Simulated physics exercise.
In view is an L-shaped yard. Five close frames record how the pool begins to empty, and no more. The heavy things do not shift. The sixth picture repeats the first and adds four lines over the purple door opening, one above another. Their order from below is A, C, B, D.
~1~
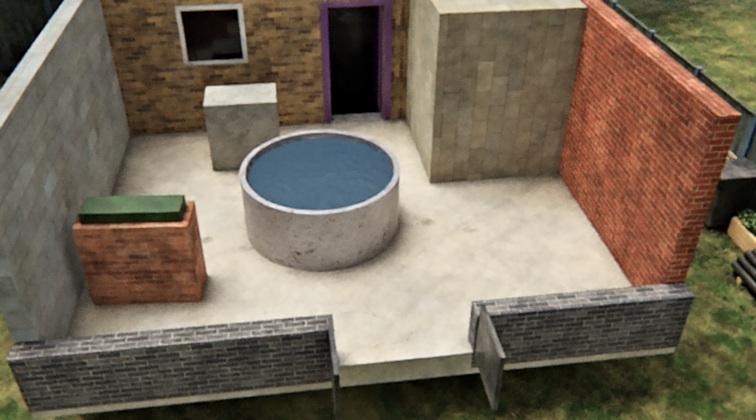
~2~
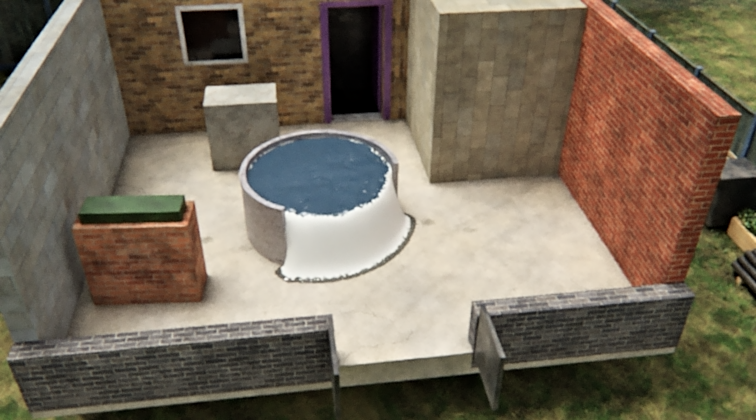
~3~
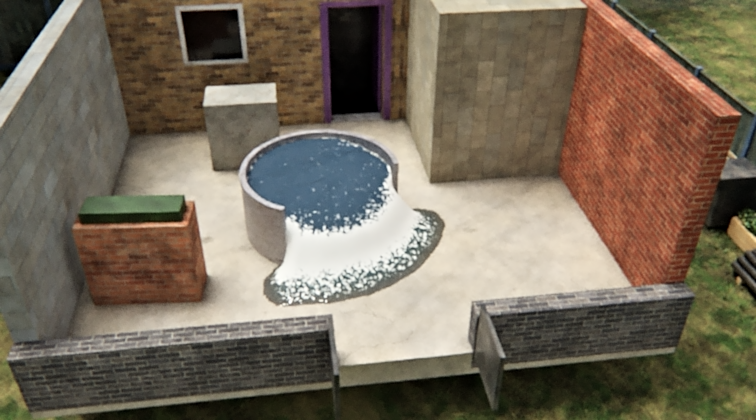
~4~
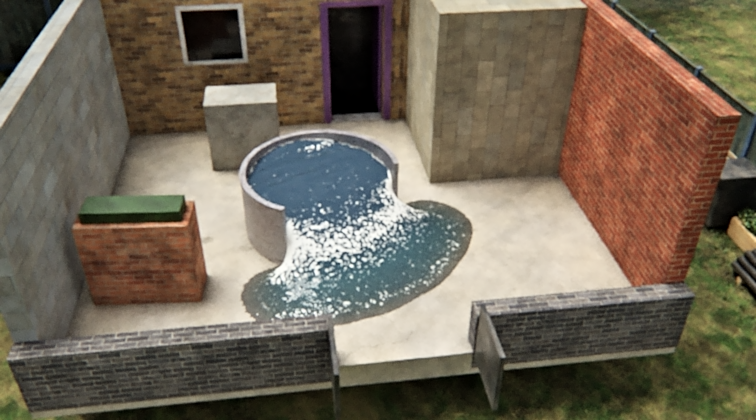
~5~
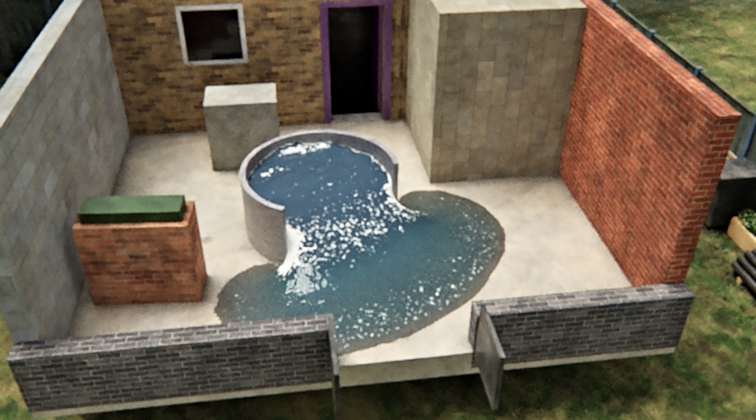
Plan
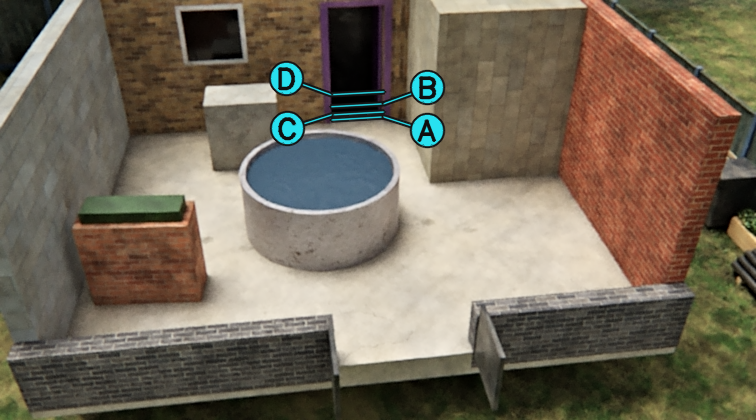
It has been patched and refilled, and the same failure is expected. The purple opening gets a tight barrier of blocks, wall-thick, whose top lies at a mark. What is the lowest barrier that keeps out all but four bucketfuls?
Mark A.
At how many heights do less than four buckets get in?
All four.
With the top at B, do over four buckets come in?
No, that is safe.
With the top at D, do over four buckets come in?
No, not at all.
In cyan, A at (357, 118); B at (357, 105); C at (357, 113); D at (357, 93); from the bottom up A, C, B, D.
Choosing A, a splash gets over, under a bucket.
Choosing B, nothing gets over.
Choosing C, nothing gets over.
Choosing D, nothing gets over.
